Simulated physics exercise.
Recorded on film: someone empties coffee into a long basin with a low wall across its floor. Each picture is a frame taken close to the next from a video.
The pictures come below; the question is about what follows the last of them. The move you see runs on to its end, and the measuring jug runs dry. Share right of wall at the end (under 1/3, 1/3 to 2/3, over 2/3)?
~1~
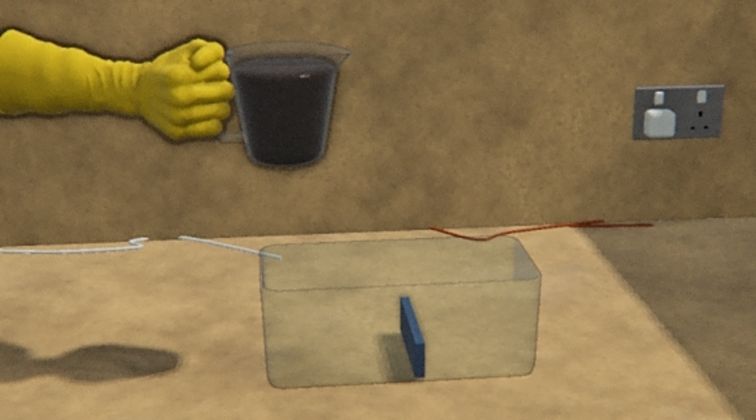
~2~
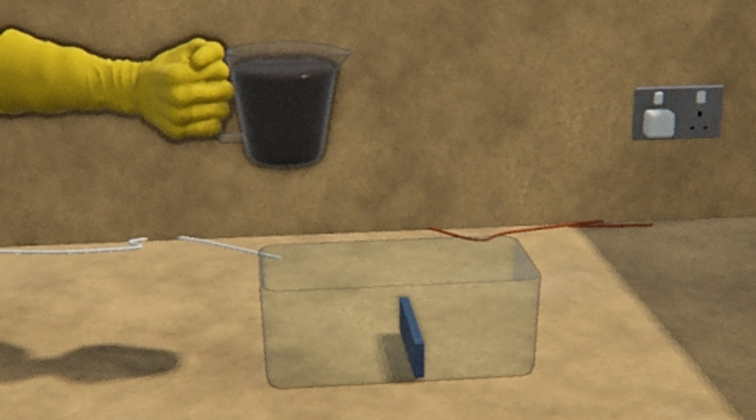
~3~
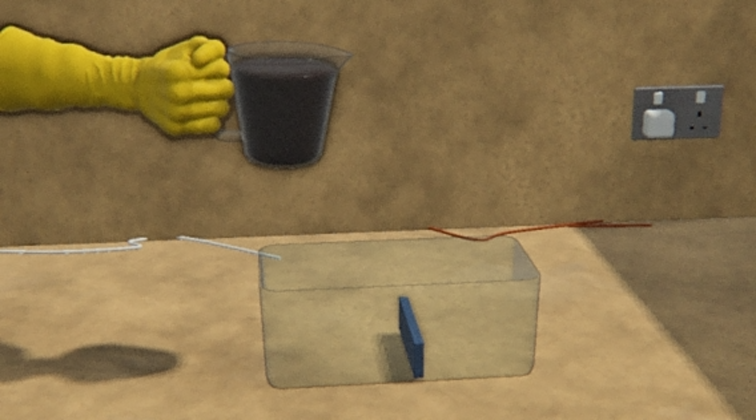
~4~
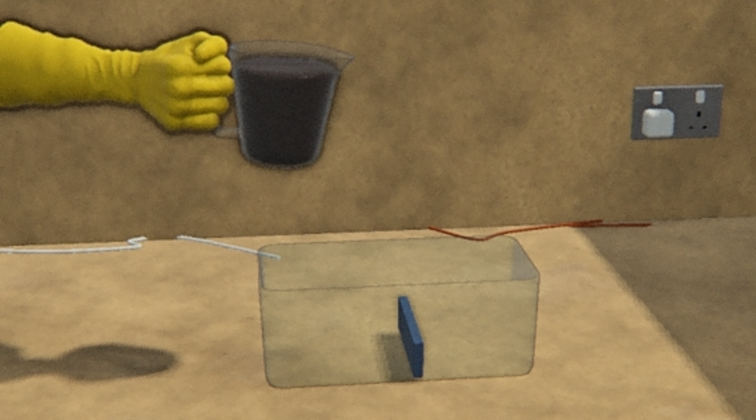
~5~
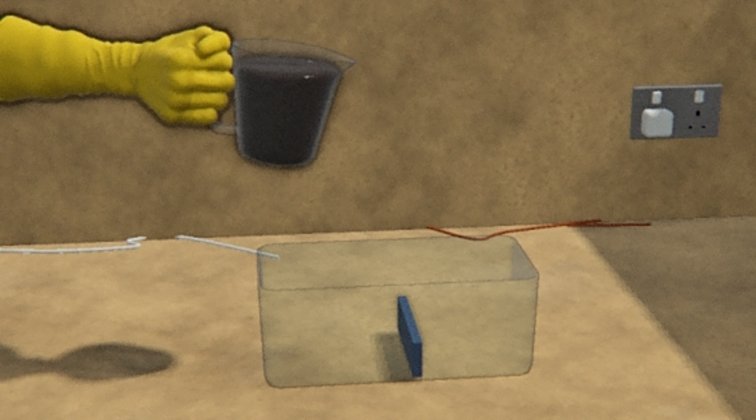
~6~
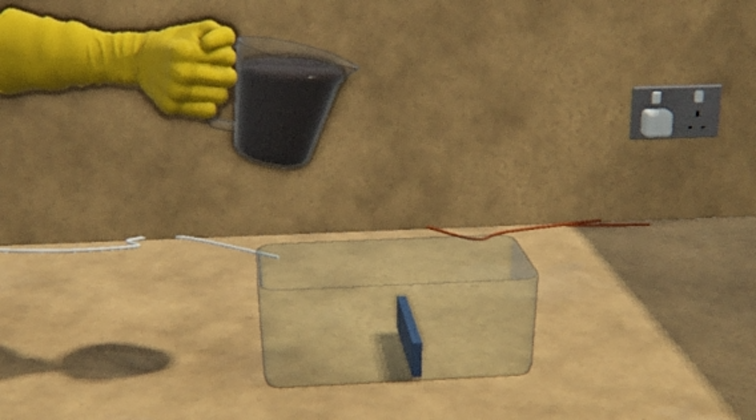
1/3 to 2/3.
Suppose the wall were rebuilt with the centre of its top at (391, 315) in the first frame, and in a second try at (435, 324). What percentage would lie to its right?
80 per cent, then 20 per cent, roughly.
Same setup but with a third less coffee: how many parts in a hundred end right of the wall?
25 in a hundred.
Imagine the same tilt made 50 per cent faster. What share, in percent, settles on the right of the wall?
About 30 %.
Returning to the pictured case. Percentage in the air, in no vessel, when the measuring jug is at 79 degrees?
That comes to near 30 percent.
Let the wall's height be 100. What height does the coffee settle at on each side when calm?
30 left, 40 right, give or take.
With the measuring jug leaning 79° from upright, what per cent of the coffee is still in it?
Still holding around 65 %, give or take.
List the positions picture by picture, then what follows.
In the first picture, tilt 0°; pouring edge (352, 51); surface from (233, 68) to (335, 65); the long basin's rim runs from (261, 269) to (528, 258); the wall's top is at (412, 320).
In the second picture, tilt 1°; pouring edge (352, 51); surface from (233, 67) to (335, 66).
In the third picture, tilt 2°; pouring edge (353, 53); surface from (234, 66) to (335, 67).
In the fourth picture, tilt 5°; pouring edge (355, 56); surface from (235, 65) to (337, 68).
In the fifth picture, tilt 8°; pouring edge (357, 60); surface from (236, 65) to (338, 68).
In the sixth picture, tilt 13°; pouring edge (360, 66); surface from (239, 66) to (343, 70).
A moment on, the measuring jug is tipped on its side and 65 per cent is still to pour, 0 is left of the wall and 5 right of it.
Next, the measuring jug is tipped right over and 9 per cent is still to pour, 21 is left of the wall and 47 right of it.
Then the measuring jug is tipped right over and 0 per cent is still to pour, 47 is left of the wall and 48 right of it.
Later the measuring jug is tipped right over and 0 per cent is still to pour, 48 is left of the wall and 49 right of it.
In the end 48 per cent lies left of the wall, 49 right of it and 3 outside.
